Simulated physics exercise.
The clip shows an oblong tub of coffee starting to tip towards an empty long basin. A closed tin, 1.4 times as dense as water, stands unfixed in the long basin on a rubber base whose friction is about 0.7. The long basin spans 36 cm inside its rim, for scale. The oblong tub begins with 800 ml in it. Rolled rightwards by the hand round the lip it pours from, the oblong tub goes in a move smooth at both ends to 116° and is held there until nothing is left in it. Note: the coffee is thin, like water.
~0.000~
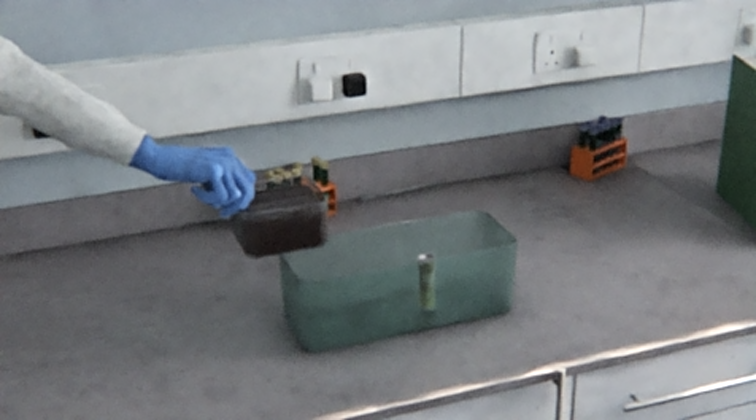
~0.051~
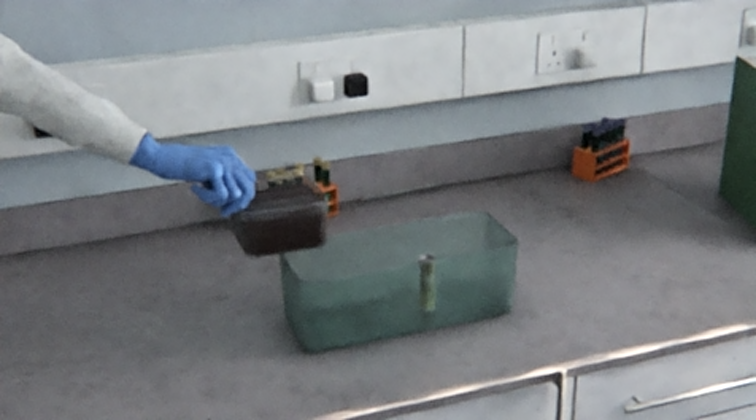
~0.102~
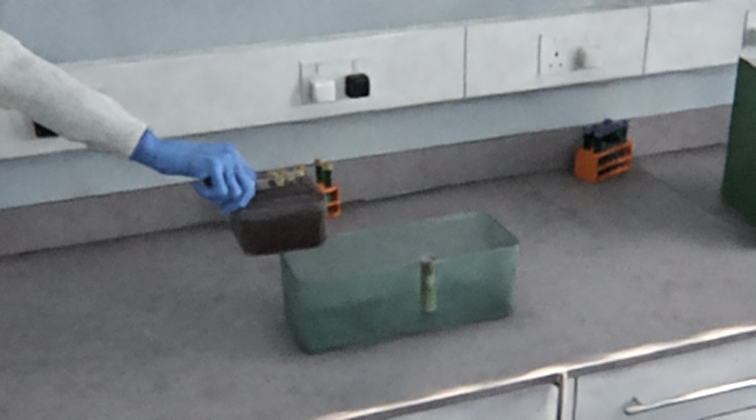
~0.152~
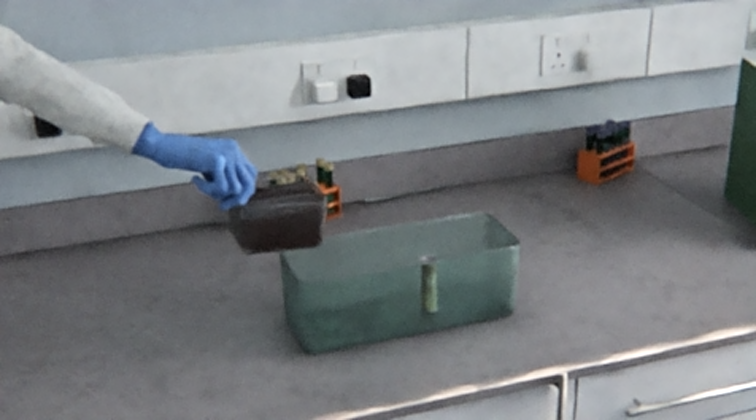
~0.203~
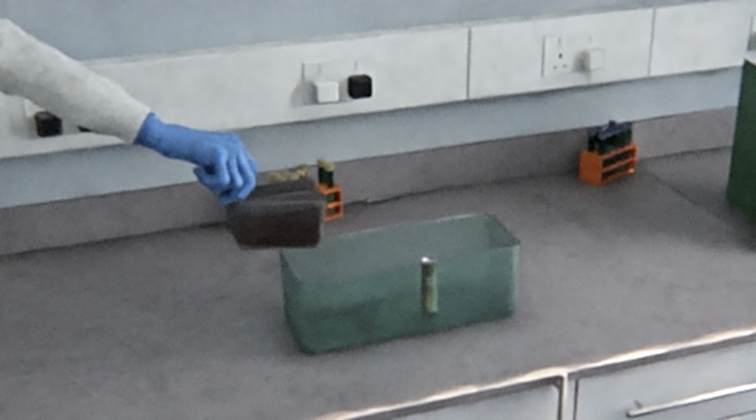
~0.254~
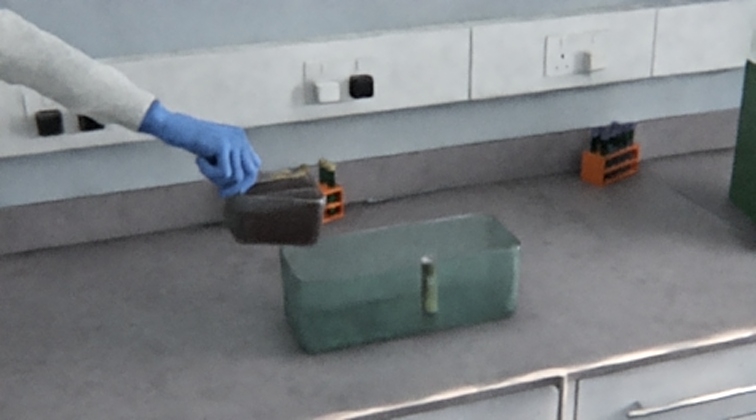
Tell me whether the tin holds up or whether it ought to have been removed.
The tin holds up.
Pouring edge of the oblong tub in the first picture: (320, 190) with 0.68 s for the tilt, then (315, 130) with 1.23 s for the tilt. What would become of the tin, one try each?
The tin overturns the first time and stays vertical the second time.
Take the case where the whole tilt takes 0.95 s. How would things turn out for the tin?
Result: Tin upright.
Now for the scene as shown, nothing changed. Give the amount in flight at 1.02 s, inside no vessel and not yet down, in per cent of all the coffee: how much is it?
I'd say some 10 per cent is in the air.
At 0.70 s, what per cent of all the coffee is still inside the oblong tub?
About 52 per cent.
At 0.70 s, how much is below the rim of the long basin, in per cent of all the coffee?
The basin holds roughly 14 in a hundred parts at that moment.
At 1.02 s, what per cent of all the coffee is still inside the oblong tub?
About 7 % is still there.
Then, 0.70 s in, the tilt is 70° and 53 per cent is still to pour; the tin stands where it began.
Then, 1.02 s in, the tilt is 108° and 7 per cent is still to pour; the tin stands where it began.
Then, 1.36 s in, the tilt is 116° and 0 per cent is still to pour; the tin stands where it began.
Then, 1.73 s in, the tilt is 116° and 0 per cent is still to pour; the tin stands where it began.
Finally, the tin stands where it began.
